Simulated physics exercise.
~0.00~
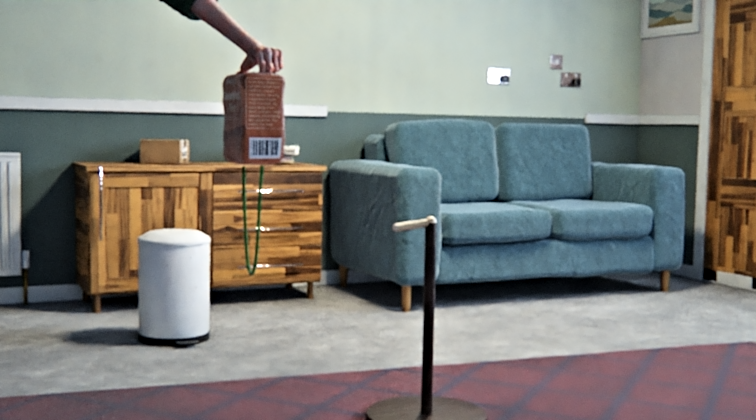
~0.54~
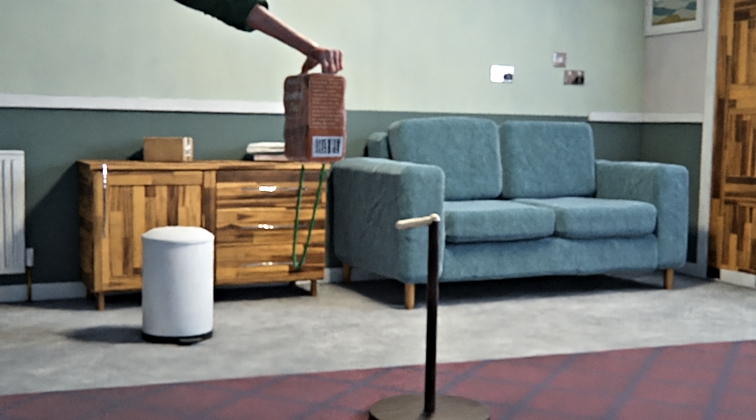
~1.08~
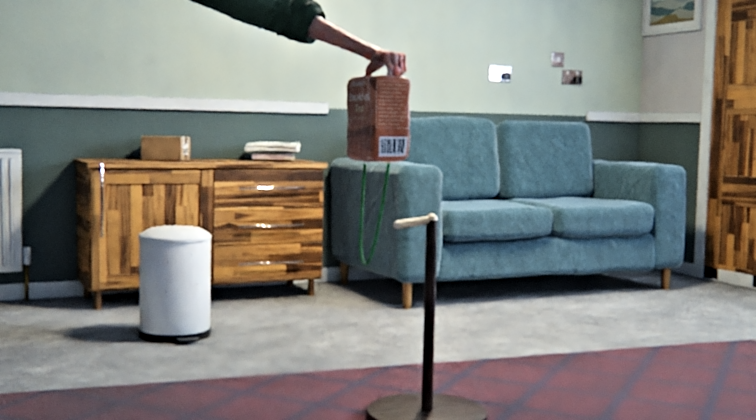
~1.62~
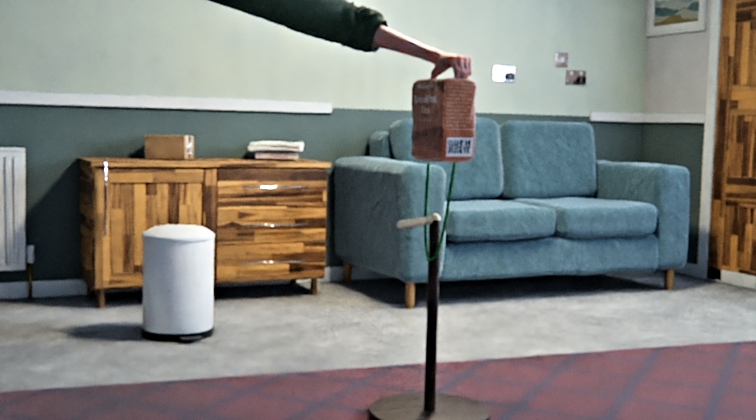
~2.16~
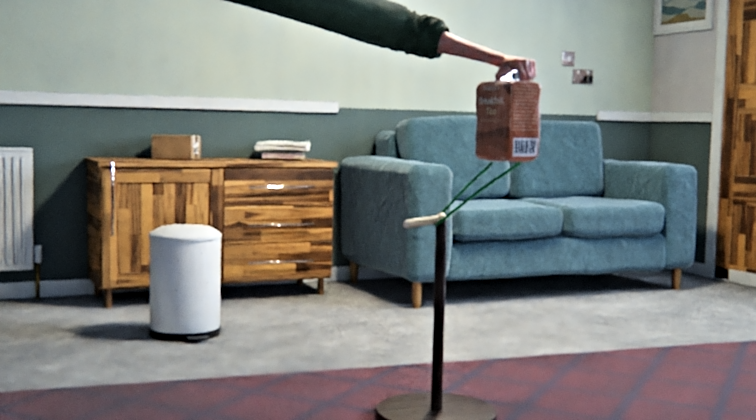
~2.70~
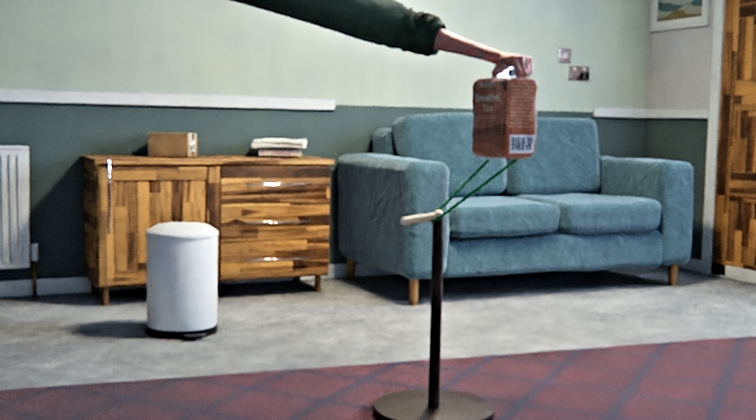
The clip opens with a hand gripping an orange sack by its top above a wooden sideboard, a green cord loop hanging beneath it. The hand carries the sack steadily to the right, past the sideboard and in front of a blue sofa, toward a dark post with a pale peg at its top. As the sack passes over the post, the dangling loop catches there. The sack moves a little farther right, and the cord pulls into a tight slant. At the end the hand has stopped, with the upright sack held past the post and snagged by its cord.
